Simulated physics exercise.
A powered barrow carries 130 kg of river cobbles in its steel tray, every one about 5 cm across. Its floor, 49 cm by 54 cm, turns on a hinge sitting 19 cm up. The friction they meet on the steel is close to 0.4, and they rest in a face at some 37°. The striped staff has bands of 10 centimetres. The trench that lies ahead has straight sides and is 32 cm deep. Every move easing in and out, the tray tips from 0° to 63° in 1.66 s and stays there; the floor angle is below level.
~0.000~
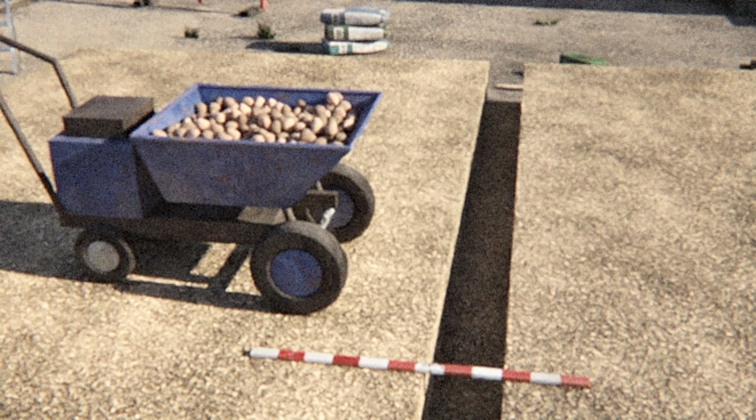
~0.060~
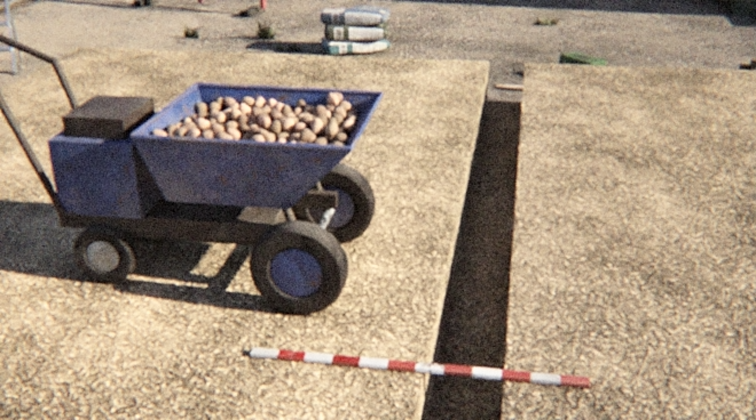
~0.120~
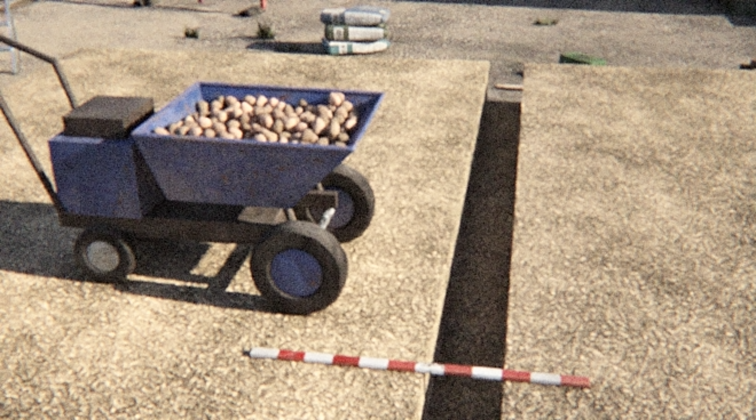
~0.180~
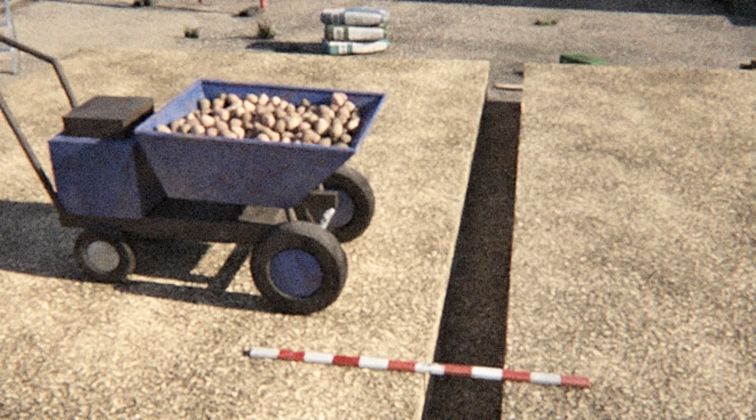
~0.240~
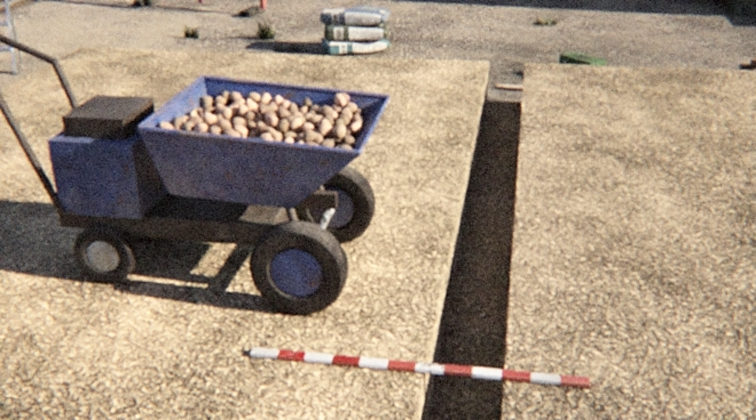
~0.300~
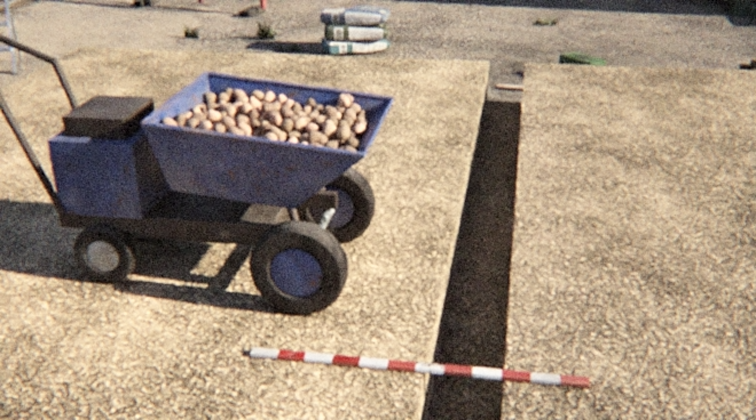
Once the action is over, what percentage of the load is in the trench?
About 83 in every hundred.
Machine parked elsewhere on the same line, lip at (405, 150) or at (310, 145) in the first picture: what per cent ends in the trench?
It comes to about 35 and 95 in a hundred.
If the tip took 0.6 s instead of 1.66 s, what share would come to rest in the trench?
Probably about 60 in a hundred.
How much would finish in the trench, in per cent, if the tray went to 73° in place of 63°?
Roughly 80 per cent would end in the trench.
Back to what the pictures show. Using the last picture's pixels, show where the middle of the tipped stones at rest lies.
I'd point somewhere around (484, 326).
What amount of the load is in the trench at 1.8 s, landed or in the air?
30 per cent, give or take.
After 1.2 s the floor is at 53°; 100 % in the tray; the foremost stones are at (443, 215).
After 1.8 s the floor is at 63°; 61 % in the tray, 32 % in the trench, 7 % past the trench; the foremost stones are at (557, 305).
After 2.1 s the floor is at 63°; 32 % in the tray, 51 % in the trench, 17 % past the trench; the foremost stones are at (632, 312).
After 4.1 s the floor is at 63°; 0 % in the tray, 83 % in the trench, 17 % past the trench; the foremost stones are at (666, 318).
